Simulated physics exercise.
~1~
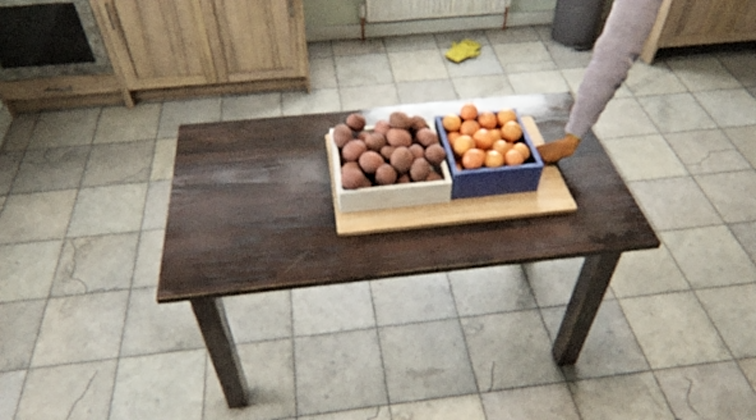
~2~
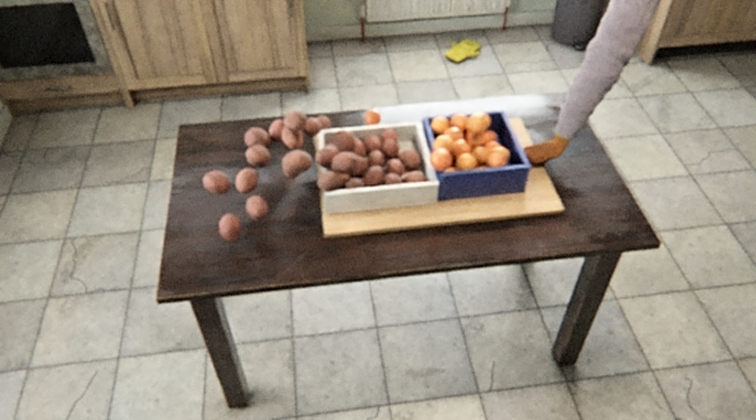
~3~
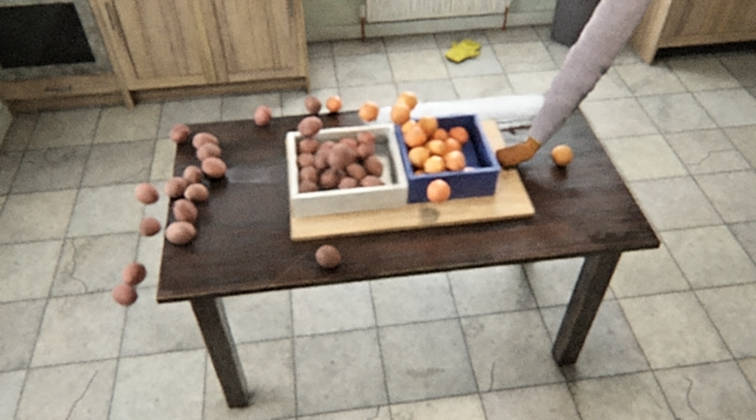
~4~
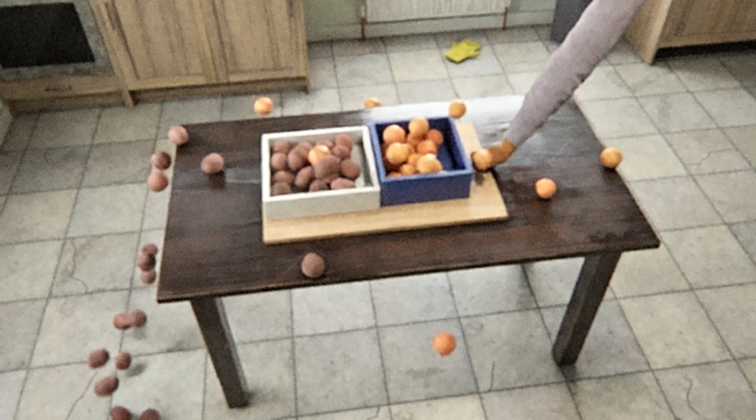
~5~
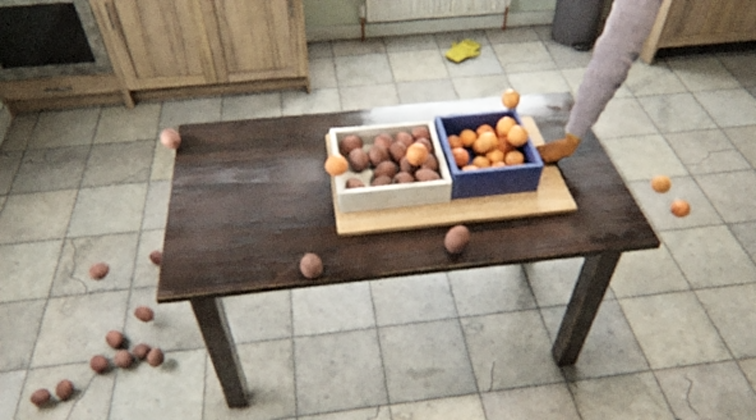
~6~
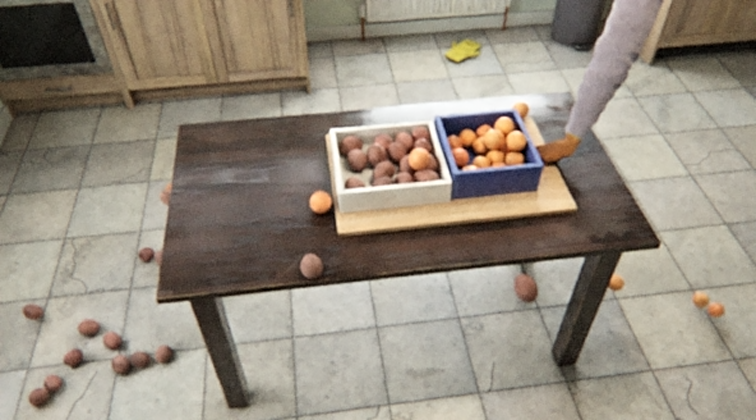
In a kitchen with a pale tiled floor and wooden cupboards, seen from above and in front, a dark wooden table holds a light board carrying two open boxes. The white box on the left is heaped with reddish-brown potatoes, the blue one on the right with orange fruit, and a hand reaches in at the right. The board jerks left, and potatoes spill across the tabletop. As it slides farther left, potatoes drop off the left edge and oranges scatter. It then moves back right and stops, both boxes still partly filled, with potatoes and a few oranges on the floor.
